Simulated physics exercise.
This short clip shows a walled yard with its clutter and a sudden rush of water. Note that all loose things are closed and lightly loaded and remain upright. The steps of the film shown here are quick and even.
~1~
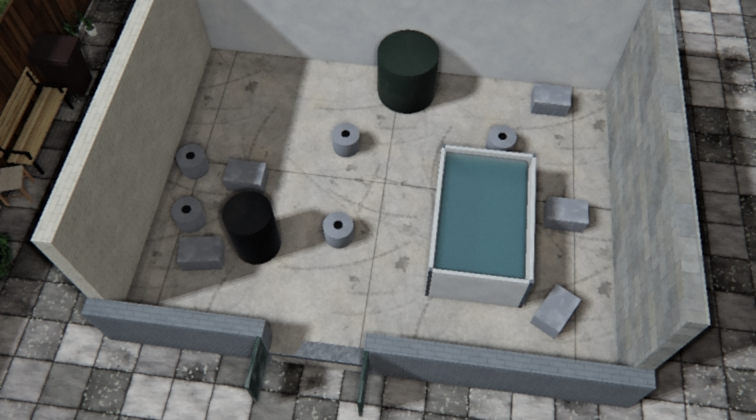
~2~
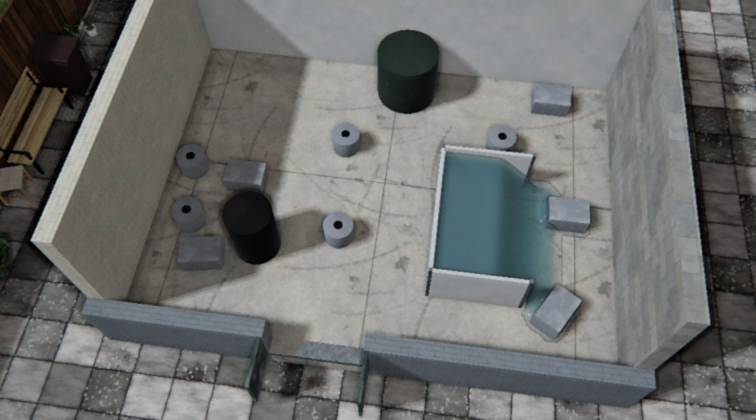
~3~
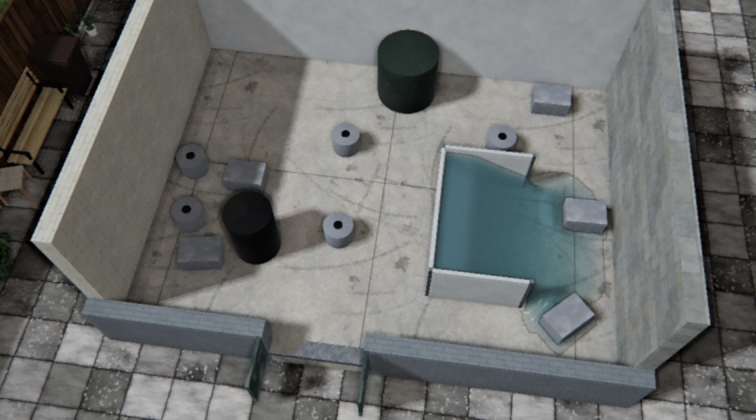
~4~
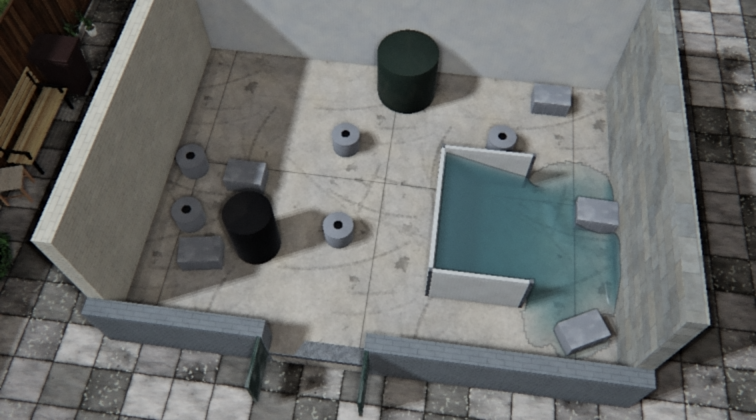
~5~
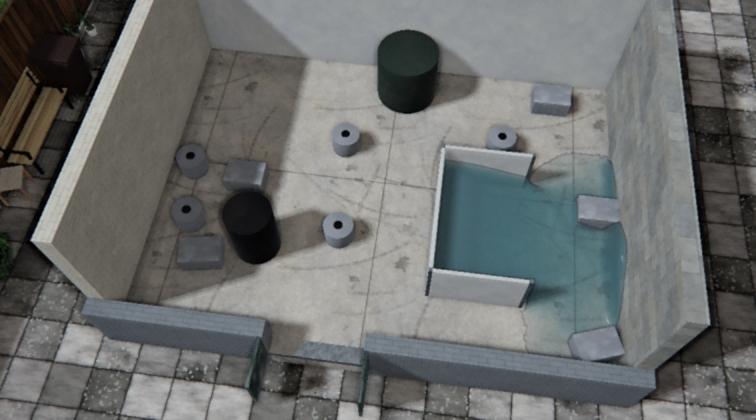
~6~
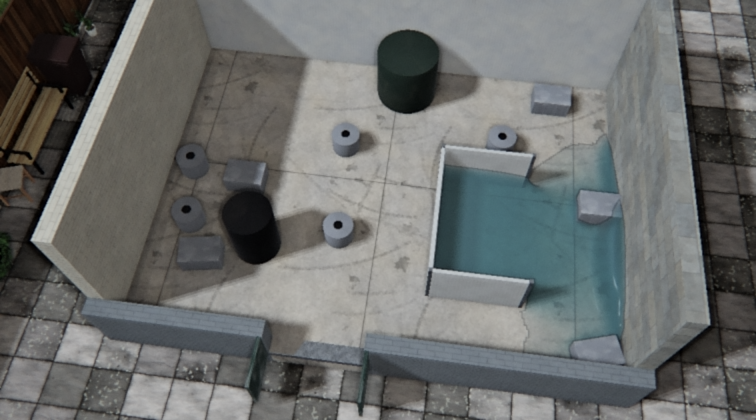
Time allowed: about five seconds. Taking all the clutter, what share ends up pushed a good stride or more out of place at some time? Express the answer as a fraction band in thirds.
Fraction band: Less than 1/3.
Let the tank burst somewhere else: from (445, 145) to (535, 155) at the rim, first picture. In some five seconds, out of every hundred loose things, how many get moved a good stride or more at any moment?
Result: Close to 40 %.
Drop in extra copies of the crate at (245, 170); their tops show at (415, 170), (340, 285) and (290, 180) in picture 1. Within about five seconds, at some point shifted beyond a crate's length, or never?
Results - 1: Ends up far away; 2: Ends up far away; 3: Doesn't go far.
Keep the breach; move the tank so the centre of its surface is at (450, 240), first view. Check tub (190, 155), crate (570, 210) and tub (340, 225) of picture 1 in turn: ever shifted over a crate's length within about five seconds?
Taking them in turn: Kept near its start; got sent well off; kept near its start.
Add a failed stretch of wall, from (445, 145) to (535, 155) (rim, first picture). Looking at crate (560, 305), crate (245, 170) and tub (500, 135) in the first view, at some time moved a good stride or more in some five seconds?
First covers that distance, second stays short of it, third covers that distance.
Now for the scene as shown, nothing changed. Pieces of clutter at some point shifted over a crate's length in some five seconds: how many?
I make it 3.
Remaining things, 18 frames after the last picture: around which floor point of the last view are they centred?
What remains is centred near (322, 180).
A moment on, 2 of 10 are well off their spots; 2 afloat.
Next, 3 of 10 are well off their spots; 2 afloat.
Later, 3 of 10 are well off their spots; 2 afloat.
In the end, 3 of 10 are well off their spots, and 3 have been at some point; 2 afloat.
